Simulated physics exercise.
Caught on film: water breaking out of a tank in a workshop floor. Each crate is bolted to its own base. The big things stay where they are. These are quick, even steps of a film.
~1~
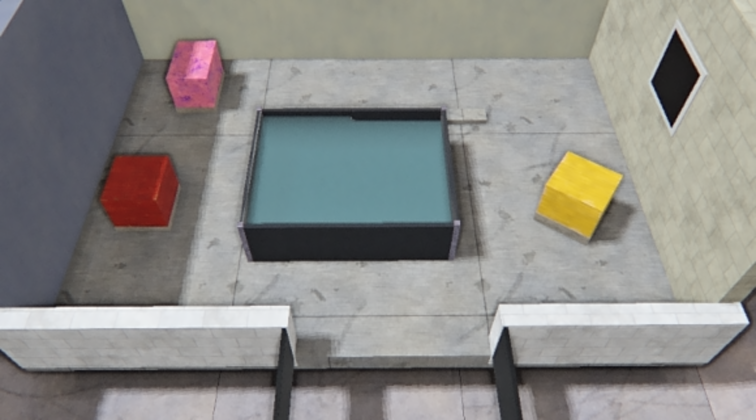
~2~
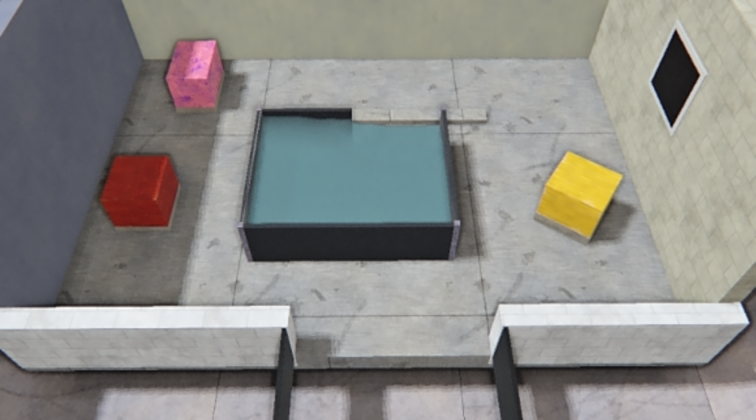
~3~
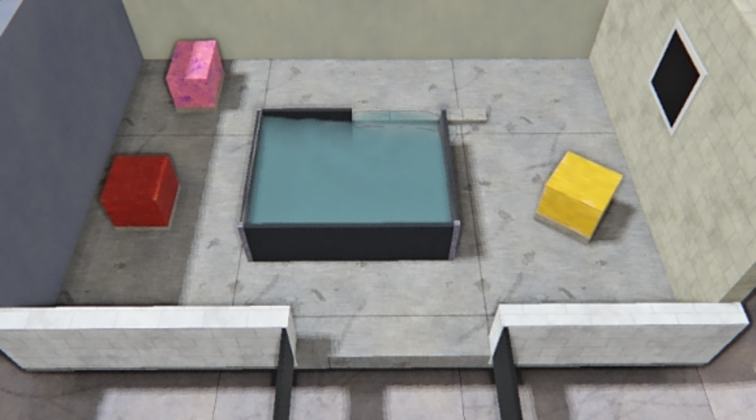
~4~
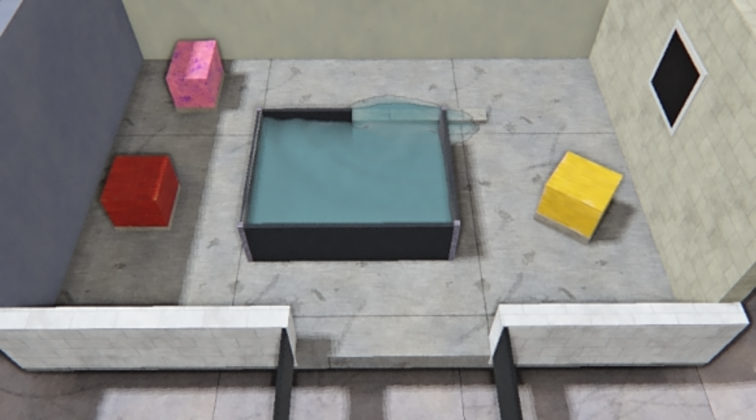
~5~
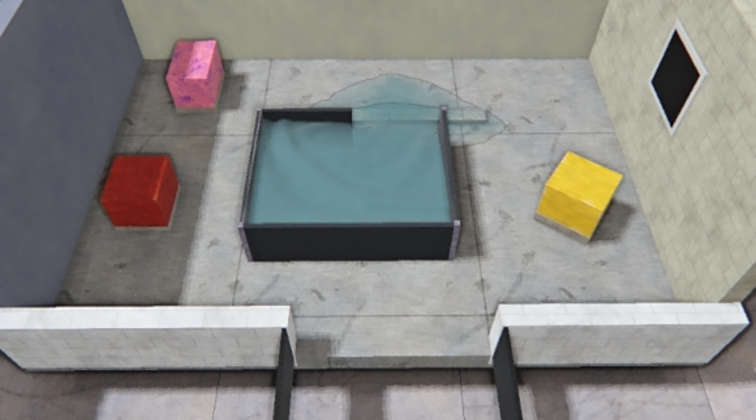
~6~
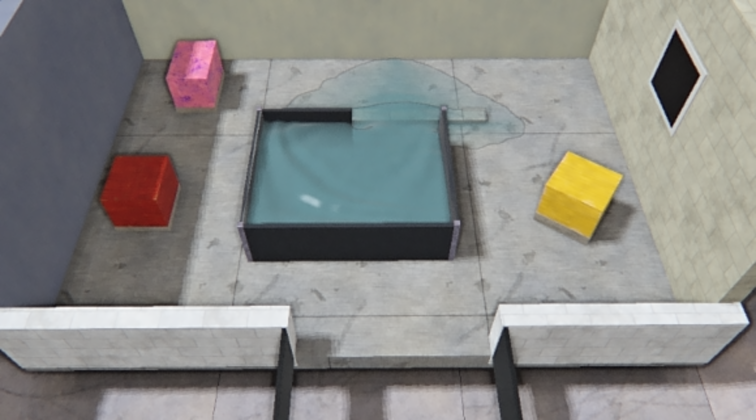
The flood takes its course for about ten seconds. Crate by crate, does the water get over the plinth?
In the end: The red crate is wetted; the yellow crate is wetted; the pink crate is wetted.
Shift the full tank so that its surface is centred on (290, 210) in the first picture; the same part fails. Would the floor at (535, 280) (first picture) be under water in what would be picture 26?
There: Clear.
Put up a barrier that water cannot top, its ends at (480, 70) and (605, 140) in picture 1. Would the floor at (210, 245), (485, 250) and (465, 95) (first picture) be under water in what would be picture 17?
One after the other: Dry, free of water, awash.
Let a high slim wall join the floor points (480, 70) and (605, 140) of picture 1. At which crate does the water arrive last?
That is the crate marked red.
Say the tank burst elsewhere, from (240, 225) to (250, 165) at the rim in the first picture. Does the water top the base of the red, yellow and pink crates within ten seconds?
Then: Red is soaked, yellow is spared, pink is topped.
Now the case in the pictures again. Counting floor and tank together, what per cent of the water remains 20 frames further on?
About 100 per cent.
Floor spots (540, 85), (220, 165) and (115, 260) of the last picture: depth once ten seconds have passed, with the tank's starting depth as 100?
Roughly 14, 6 and 12 per cent, in turn.
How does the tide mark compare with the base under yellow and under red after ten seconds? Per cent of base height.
In turn 160 and 240 per cent.
A moment on, water covers 30 % of the floor; the red crate not reached, the yellow crate not reached, the pink crate water round its plinth.
Next, water covers 40 % of the floor; the red crate not reached, the yellow crate water round its plinth, the pink crate water round its plinth.
Then, water covers 55 % of the floor; the red crate water round its plinth, the yellow crate water round its plinth, the pink crate water round its plinth.
Later, water covers 90 % of the floor; the red crate water round its plinth, the yellow crate water round its plinth, the pink crate water round its plinth.
In the end, water covers 100 % of the floor; the red crate was topped, the yellow crate was topped, the pink crate was topped.
